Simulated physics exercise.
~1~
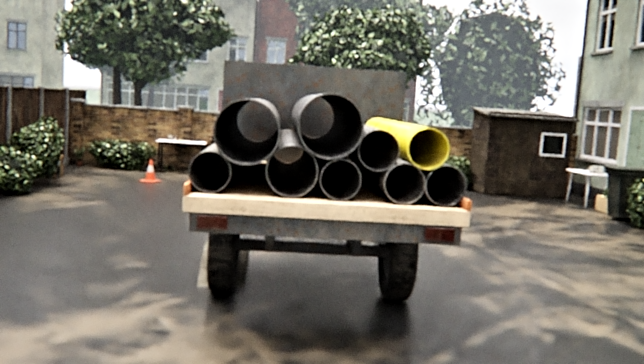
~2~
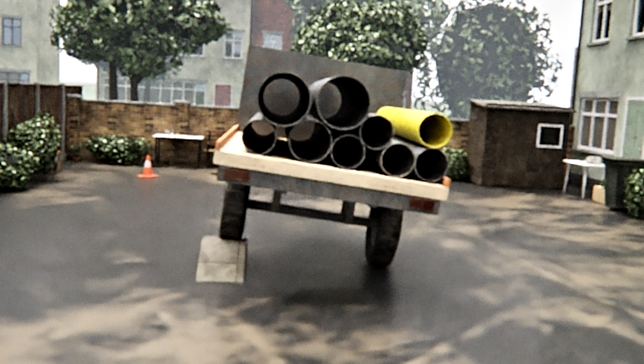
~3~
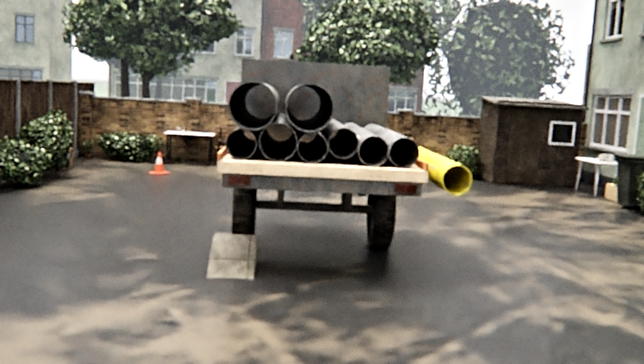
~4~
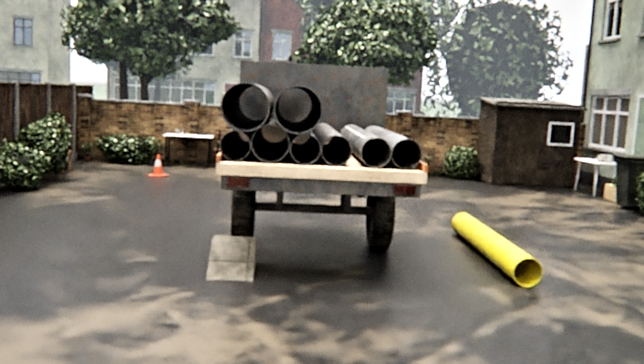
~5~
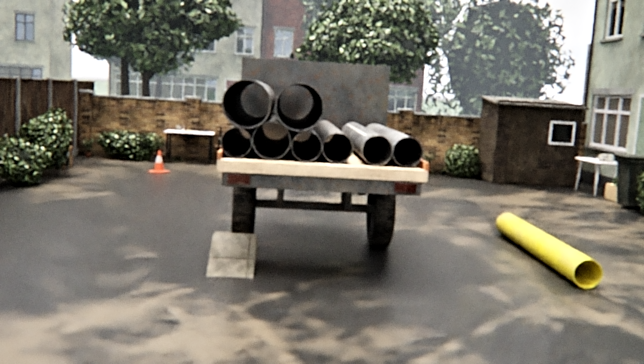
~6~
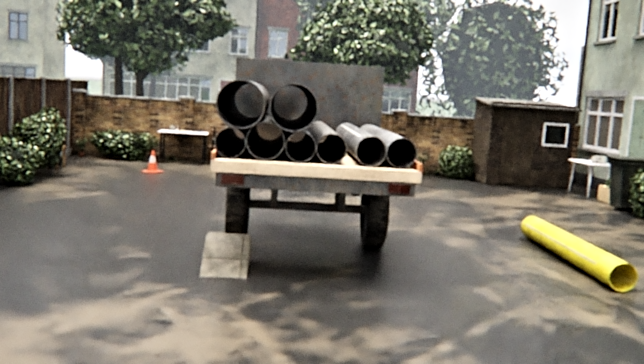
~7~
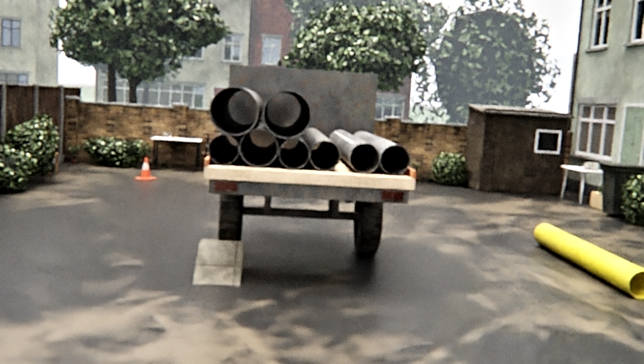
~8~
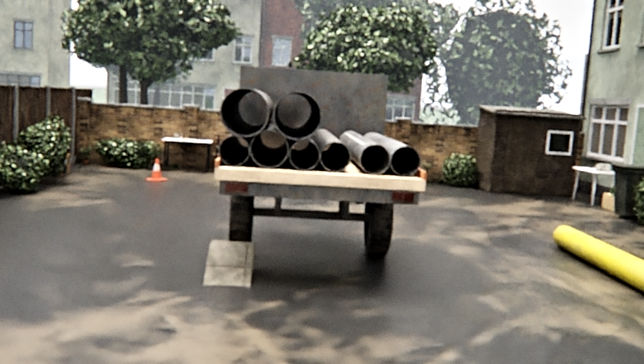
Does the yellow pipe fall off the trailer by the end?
Yes, the yellow pipe drops off the right side of the trailer and ends up on the ground to the right.
